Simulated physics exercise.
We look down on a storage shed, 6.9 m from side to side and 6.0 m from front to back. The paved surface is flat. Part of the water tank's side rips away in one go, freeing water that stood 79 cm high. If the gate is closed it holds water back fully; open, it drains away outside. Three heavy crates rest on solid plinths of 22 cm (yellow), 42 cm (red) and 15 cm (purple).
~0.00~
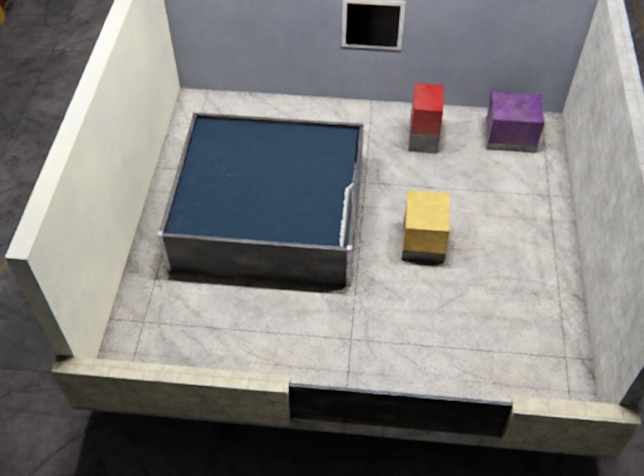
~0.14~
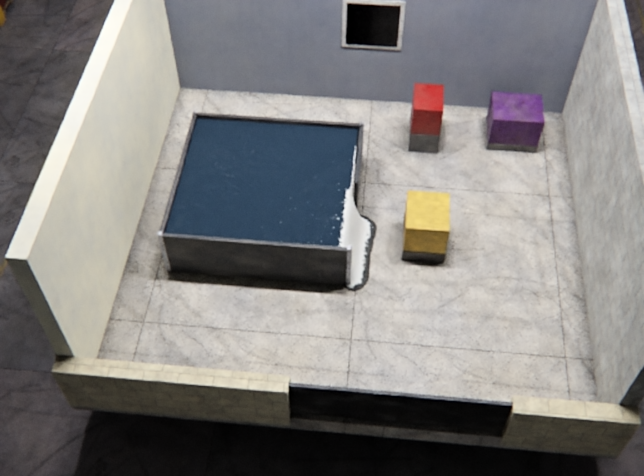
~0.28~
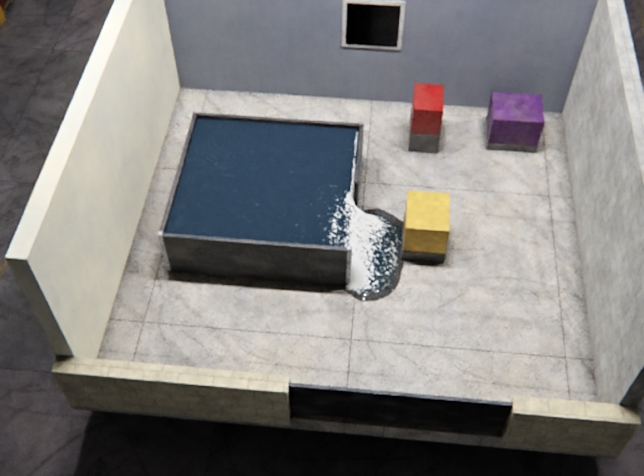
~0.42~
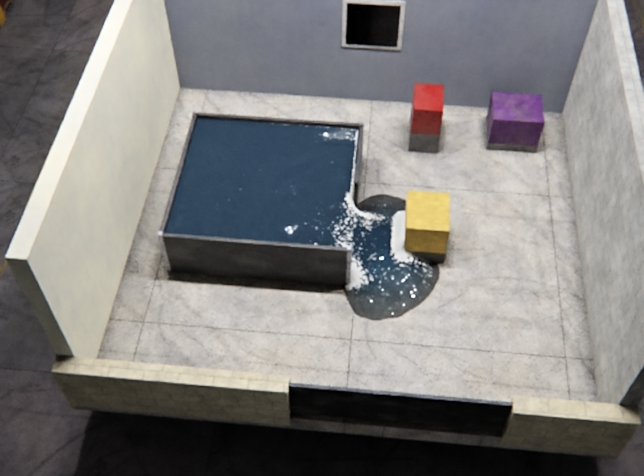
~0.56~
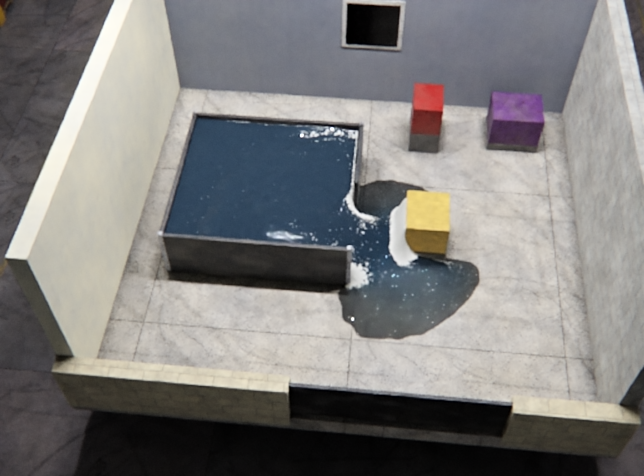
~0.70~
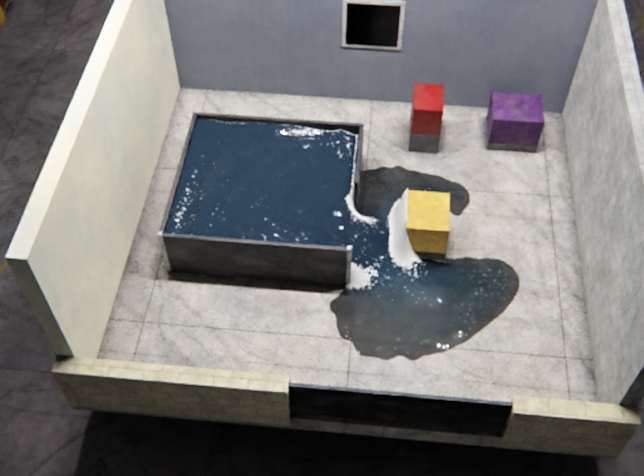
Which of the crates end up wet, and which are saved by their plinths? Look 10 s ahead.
One by one: The yellow crate gets wet; the red crate keeps dry; the purple crate gets wet.
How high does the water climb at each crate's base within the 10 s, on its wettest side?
In cm: Yellow 86, red 25, purple 29.
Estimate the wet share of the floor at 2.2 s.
Near 45 per cent is wet.
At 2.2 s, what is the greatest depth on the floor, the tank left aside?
About 56 cm.
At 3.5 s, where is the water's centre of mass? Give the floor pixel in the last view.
Near (366, 242).
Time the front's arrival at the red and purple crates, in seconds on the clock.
Arrival: Red 1.0 s, purple 1.1 s.
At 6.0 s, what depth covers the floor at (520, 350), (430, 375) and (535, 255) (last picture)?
Roughly 19, 17 and 12 cm, in turn.
After 1.4 s water covers 35 % of the floor and is deepest (61 cm) near (401, 250); yellow plinth reached, red plinth reached, purple plinth reached.
After 2.2 s water covers 45 % of the floor and is deepest (56 cm) near (389, 249); yellow plinth reached, red plinth reached, purple plinth reached.
After 3.5 s water covers 70 % of the floor and is deepest (38 cm) near (389, 249); yellow plinth reached, red plinth reached, purple plinth reached.
After 6.0 s water covers 100 % of the floor and is deepest (31 cm) near (560, 116); yellow plinth reached, red plinth reached, purple plinth reached.
After 10.0 s water covers 100 % of the floor and is deepest (22 cm) near (178, 98); highest at the yellow plinth 86 cm, highest at the red plinth 25 cm, highest at the purple plinth 29 cm.
